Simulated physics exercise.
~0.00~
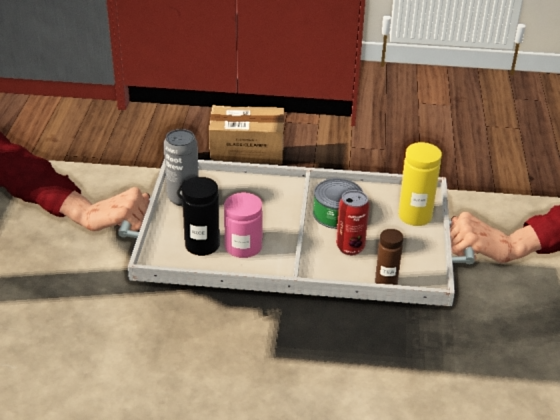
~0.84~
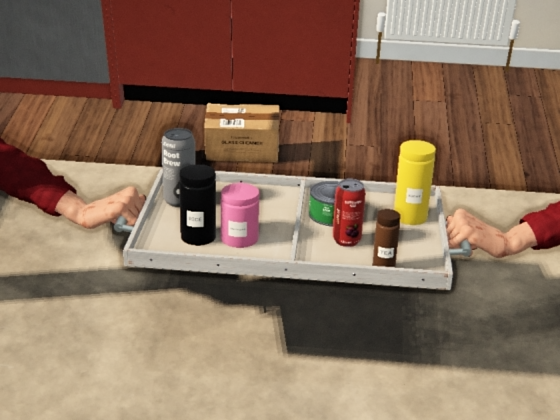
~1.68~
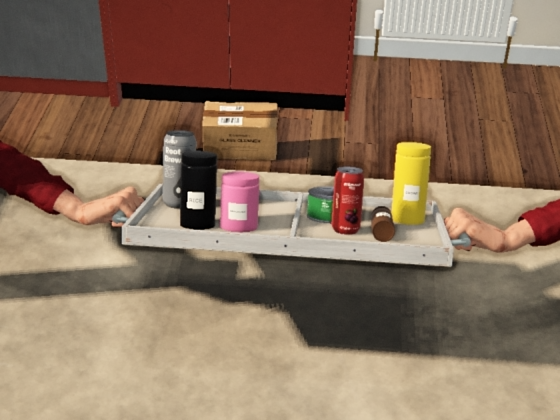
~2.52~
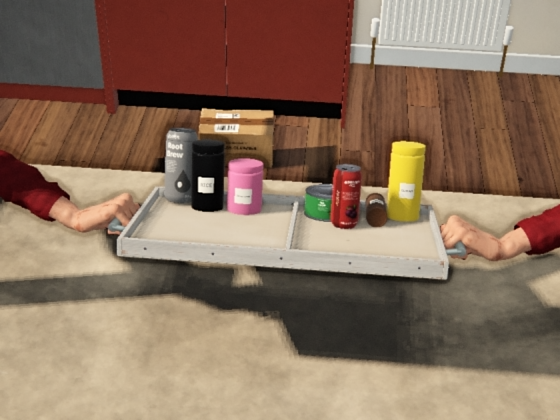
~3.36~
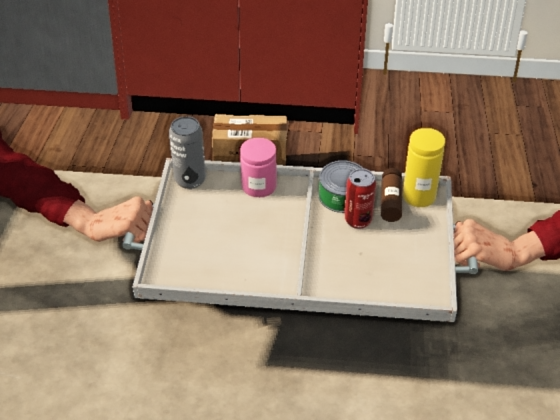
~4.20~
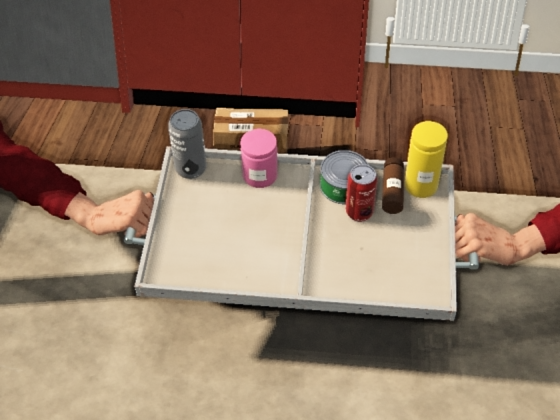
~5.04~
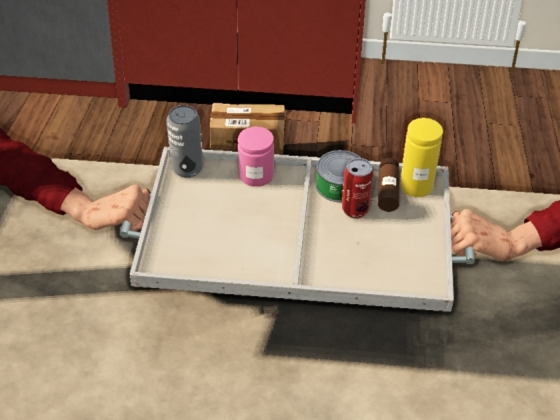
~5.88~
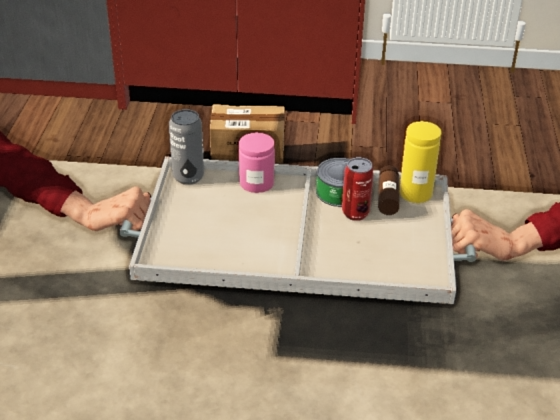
A tray of jars, cans and a shaker, held by two hands, tipped away, sending its load sliding to the far side as the brown shaker toppled and the black jar went off; it then tilted back and levelled, the other containers still aboard.
